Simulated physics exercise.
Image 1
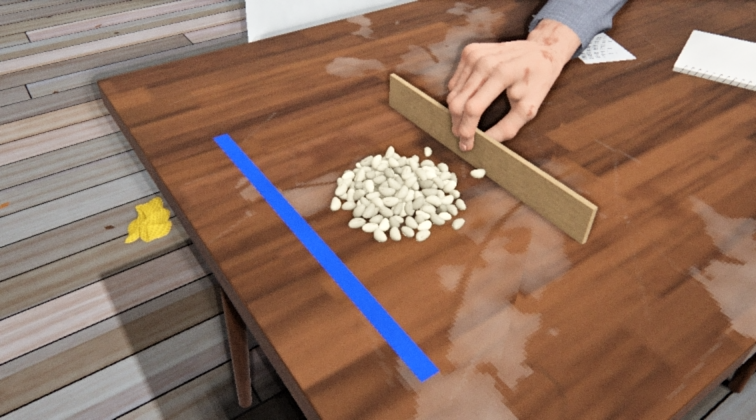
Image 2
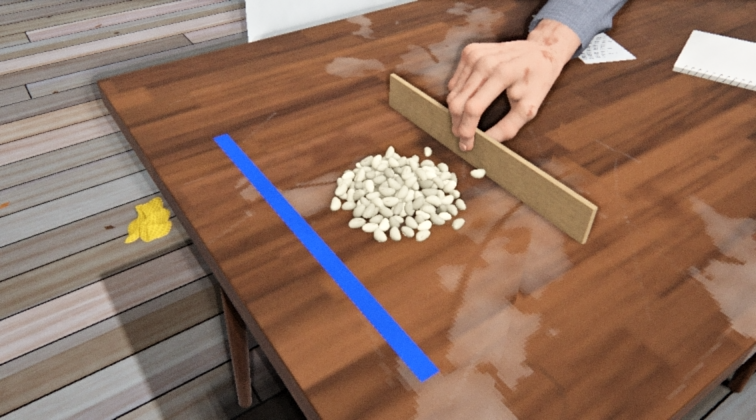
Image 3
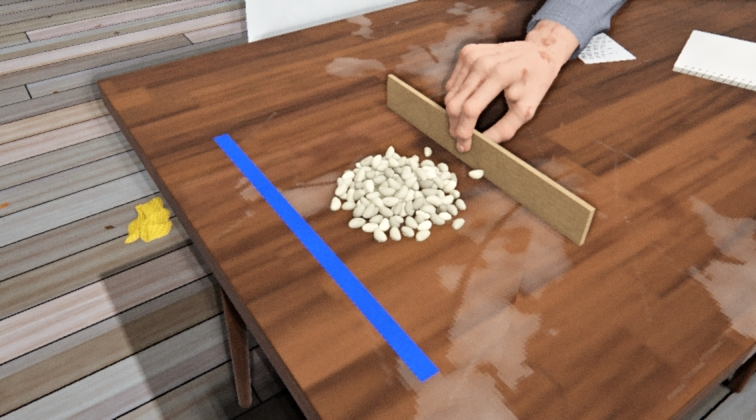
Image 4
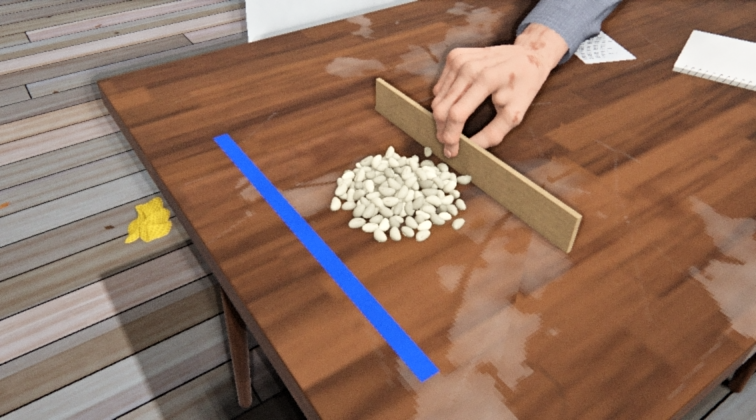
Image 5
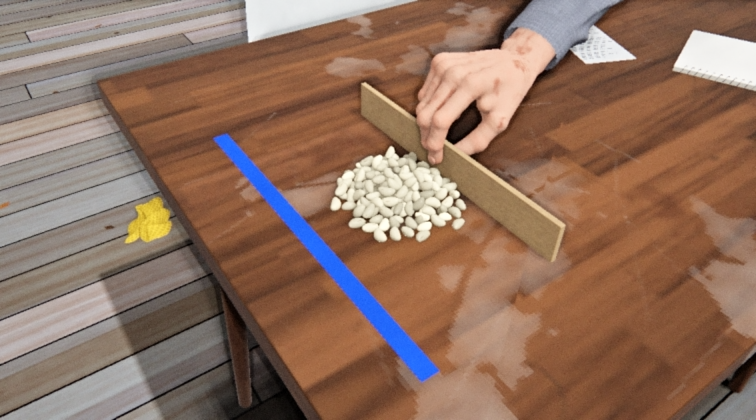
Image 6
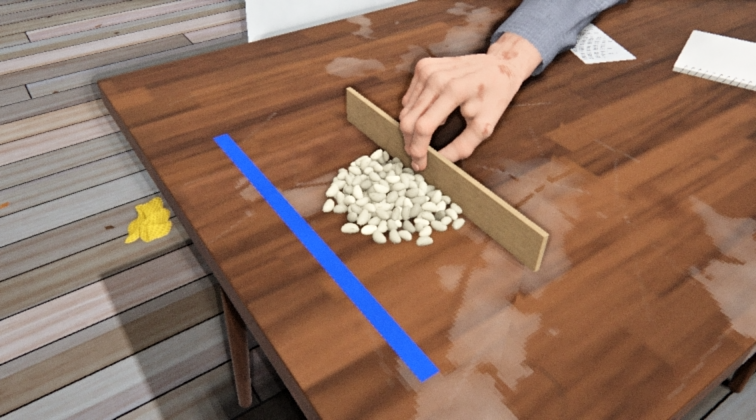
A flat piece of card, held upright by a hand on a wooden table, rests beside a heap of white beans, with a strip of blue tape on the far left side. The hand then slides the card leftward until it meets the beans, and the heap shifts slightly toward the tape.
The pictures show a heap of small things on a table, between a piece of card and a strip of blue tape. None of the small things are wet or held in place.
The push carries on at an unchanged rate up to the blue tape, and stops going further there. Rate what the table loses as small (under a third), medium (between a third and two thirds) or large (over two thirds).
Small.
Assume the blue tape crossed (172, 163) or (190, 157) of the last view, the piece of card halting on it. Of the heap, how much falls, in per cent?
Try 1 gives 100 %, try 2 gives 70 %.
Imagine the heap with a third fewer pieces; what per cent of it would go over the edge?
It comes out near 10 per cent of the heap.
Shortly afterwards, piece of card still moving, near (364, 176); heap all on the table, its front near (291, 263).
Next, piece of card stopped at the blue tape; heap a little over the edge.
Some moments later, piece of card stopped at the blue tape; heap near a quarter over the edge.
In the end, piece of card stopped at the blue tape; heap near a quarter over the edge.
